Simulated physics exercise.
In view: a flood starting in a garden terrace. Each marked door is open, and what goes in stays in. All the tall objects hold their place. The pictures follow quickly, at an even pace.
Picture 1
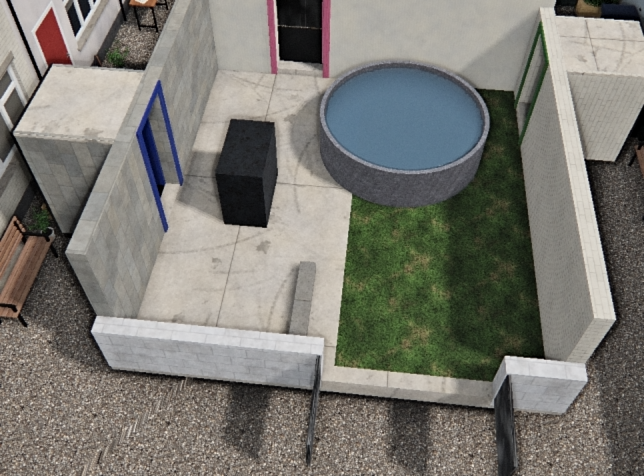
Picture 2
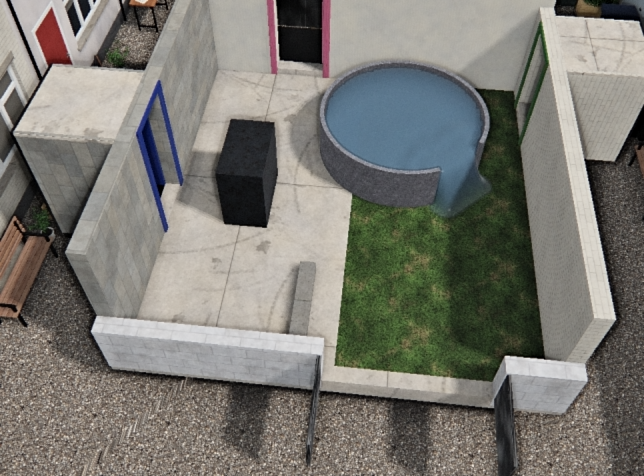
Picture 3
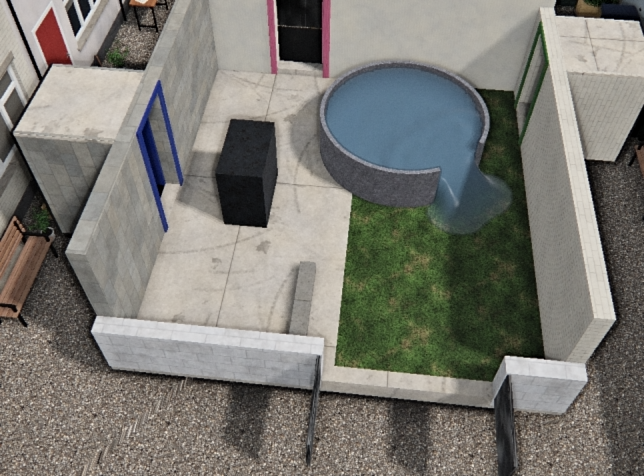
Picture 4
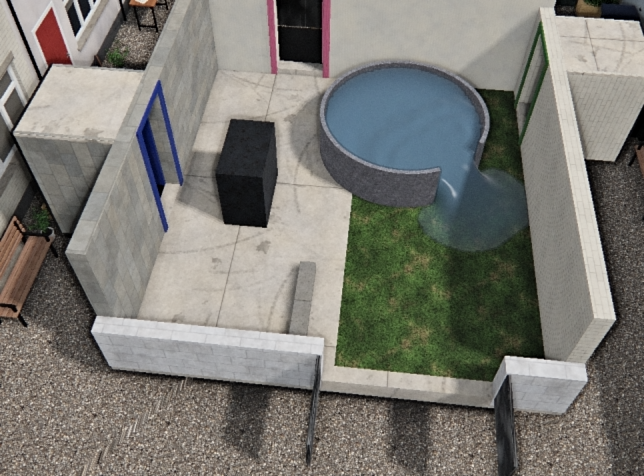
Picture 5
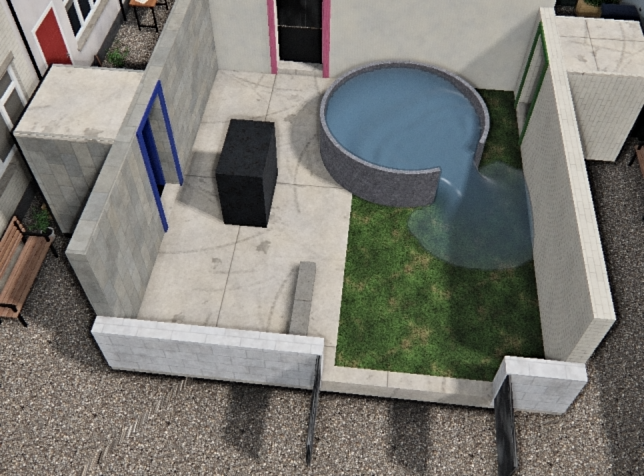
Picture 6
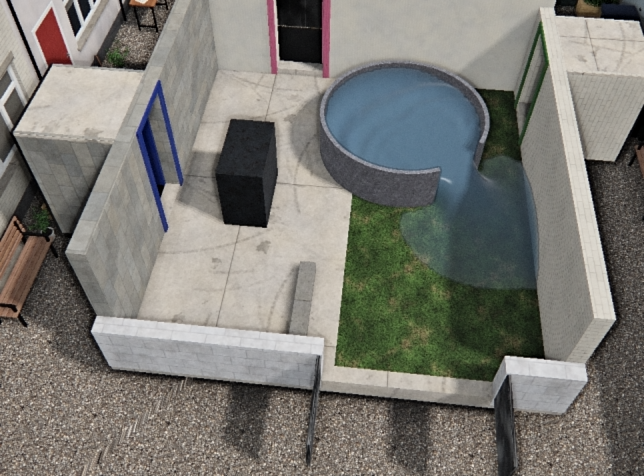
A round tank opens at its lower right side and water spreads across the grass.
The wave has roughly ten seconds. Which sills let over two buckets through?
In the end: The blue door admits no more than that; the green door admits no more than that; the pink door admits no more than that.
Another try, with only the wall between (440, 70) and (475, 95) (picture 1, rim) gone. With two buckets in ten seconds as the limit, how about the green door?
In short: The green one is over.
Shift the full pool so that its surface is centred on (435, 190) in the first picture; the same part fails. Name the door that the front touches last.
I say the pink door.
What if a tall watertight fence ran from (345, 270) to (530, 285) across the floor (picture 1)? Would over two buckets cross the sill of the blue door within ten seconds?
Blue door floods.
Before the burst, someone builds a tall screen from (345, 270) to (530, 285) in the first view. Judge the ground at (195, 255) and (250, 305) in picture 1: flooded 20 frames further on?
One after the other: Wet, clear.
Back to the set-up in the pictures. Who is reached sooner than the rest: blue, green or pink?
It is the green door.
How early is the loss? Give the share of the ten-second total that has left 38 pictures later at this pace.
Roughly 60 per cent.
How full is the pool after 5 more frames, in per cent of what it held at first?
About 78 per cent.
A moment on, water covers 20 % of the floor; the blue door not reached, the green door not reached, the pink door not reached.
Next, water covers 30 % of the floor; the blue door not reached, the green door wet at the sill, nothing in, the pink door not reached.
Then, water covers 45 % of the floor; the blue door not reached, the green door wet at the sill, nothing in, the pink door not reached.
Later, water covers 65 % of the floor; the blue door not reached, the green door wet at the sill, nothing in, the pink door wet at the sill, nothing in.
In the end, water covers 95 % of the floor; the blue door wet at the sill, nothing in, the green door wet at the sill, nothing in, the pink door wet at the sill, nothing in.
